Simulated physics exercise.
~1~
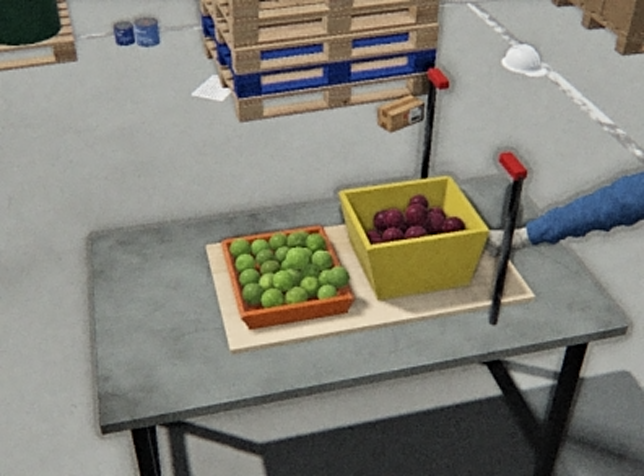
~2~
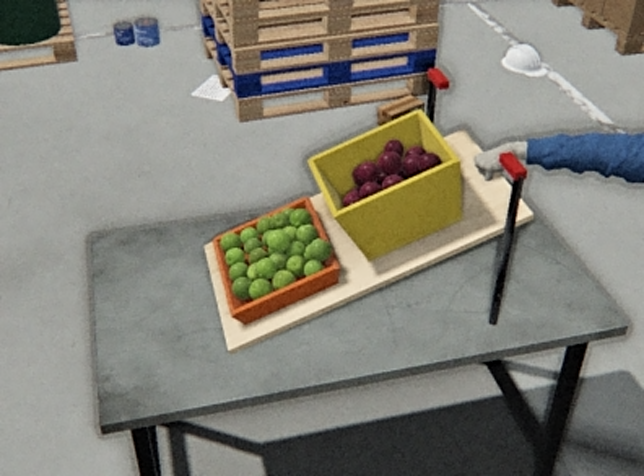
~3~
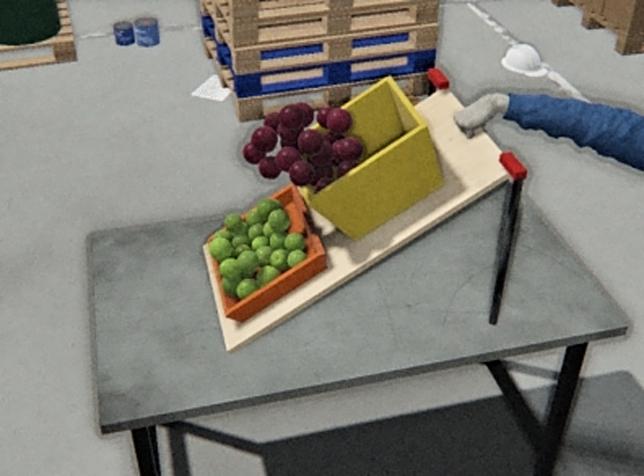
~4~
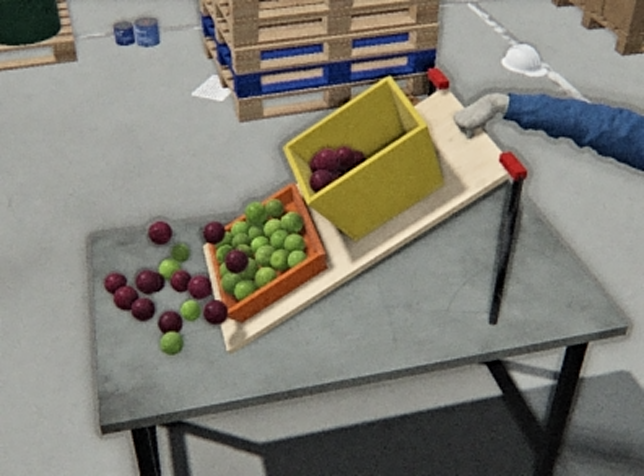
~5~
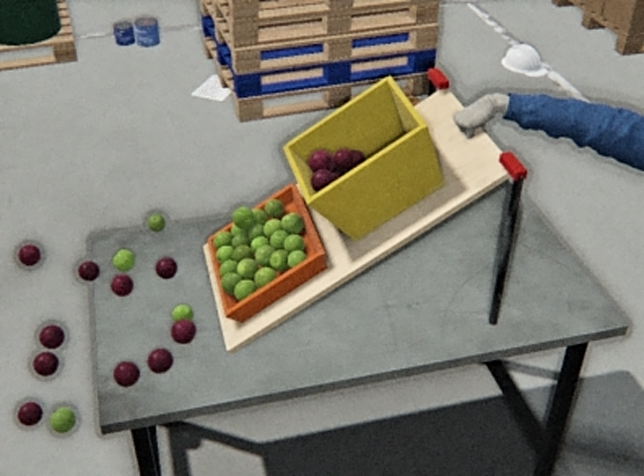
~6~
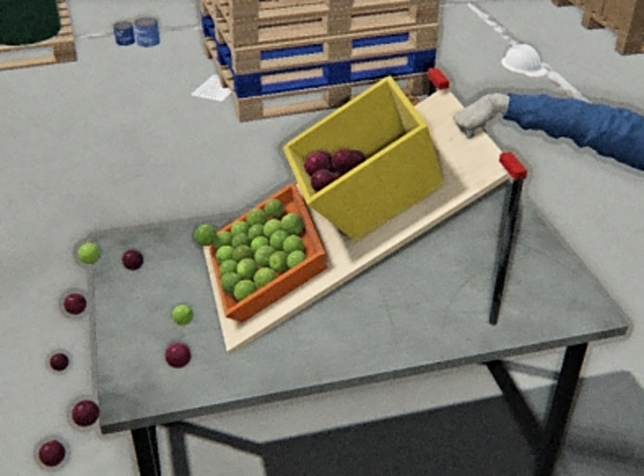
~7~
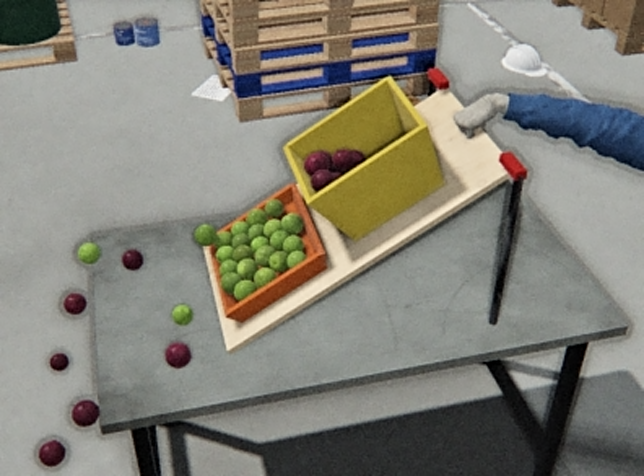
A blue-sleeved arm with a pale glove reaches in from the right over a grey table in a warehouse, seen from above, with stacked pallets behind. On the table a pale board holds an orange tote of green apples at left and a larger yellow tote of red onions at right, beside two red-topped posts. The board's right end rises, tilting both totes leftward. Onions spill in a cluster over the orange tote, then scatter with some apples across the table, several passing its left edge. The board stays tilted, with a few onions visible in the yellow tote and many apples still in the orange one.
